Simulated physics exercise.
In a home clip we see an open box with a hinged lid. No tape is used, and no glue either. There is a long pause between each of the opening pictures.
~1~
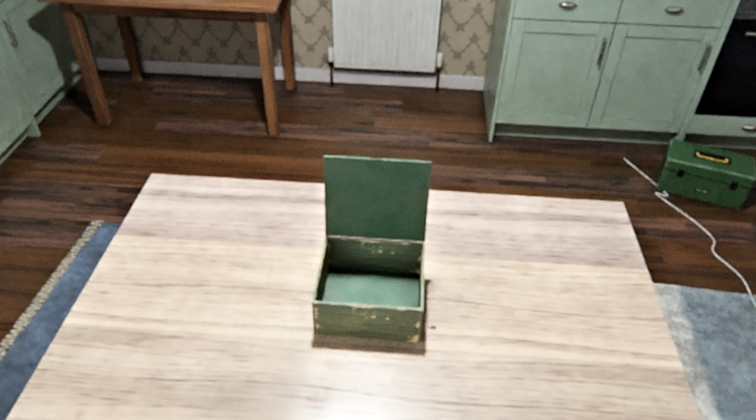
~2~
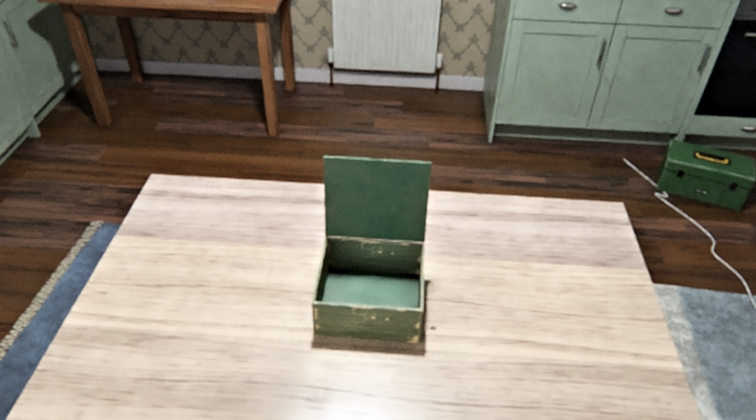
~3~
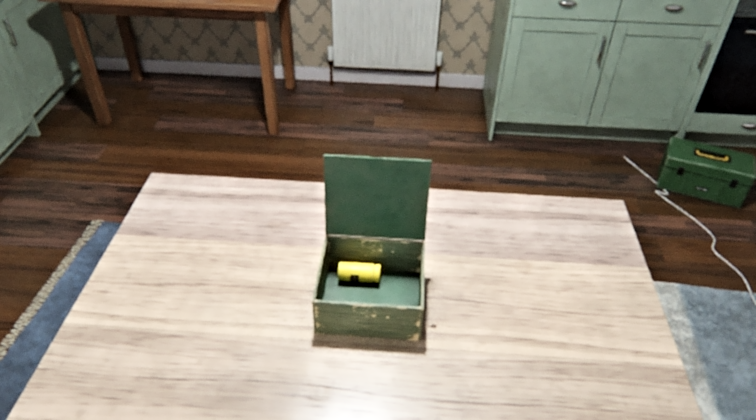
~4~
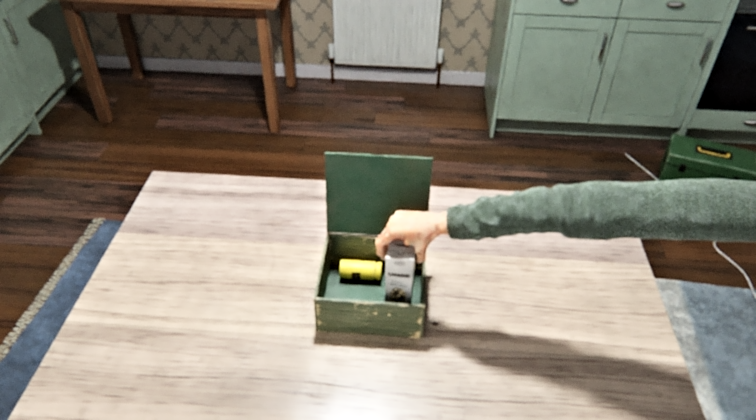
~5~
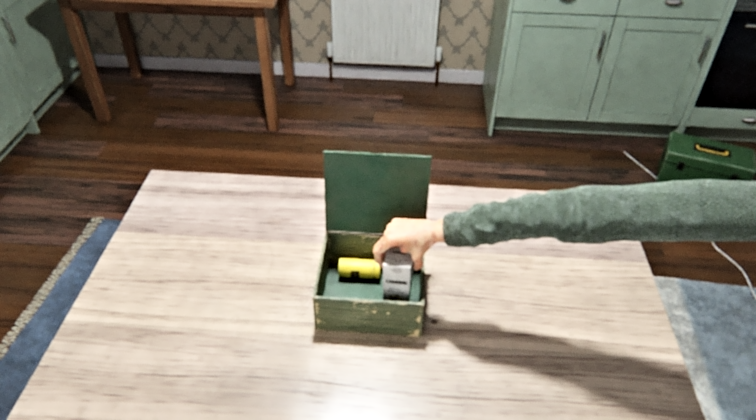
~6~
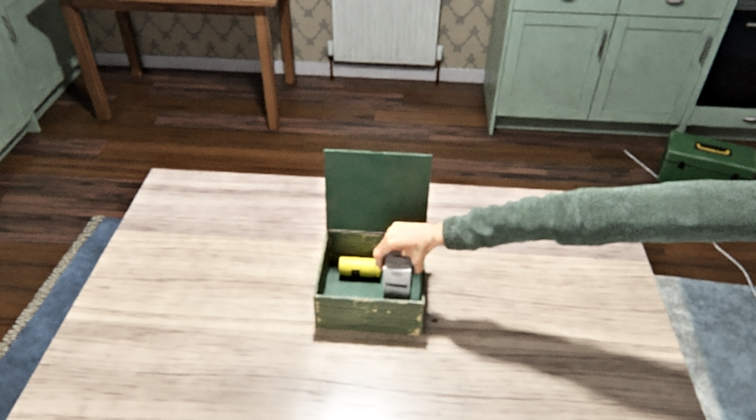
In a kitchen, a yellow shaker appears in an open box, then a hand lowers a carton inside.
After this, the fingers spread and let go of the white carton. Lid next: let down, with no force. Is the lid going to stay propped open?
I reckon the lid never comes to rest closed.
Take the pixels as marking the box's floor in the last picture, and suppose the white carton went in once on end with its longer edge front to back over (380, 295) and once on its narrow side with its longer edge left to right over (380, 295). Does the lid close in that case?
The first time it cannot come down, the second time it seals the box.
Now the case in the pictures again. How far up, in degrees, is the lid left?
Close to 30 degrees.
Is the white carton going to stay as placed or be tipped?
By the end it has kept its angle.
Then, 1.10 s after the last picture, lid starting down.
Then, 1.40 s after the last picture, lid 72° above the rim.
Then, 1.70 s after the last picture, lid 49° above the rim.
Then, 1.90 s after the last picture, lid 30° above the rim.
At rest, lid 28° above the rim; both in place. Seen from the same camera at the end, white carton near (398, 285).
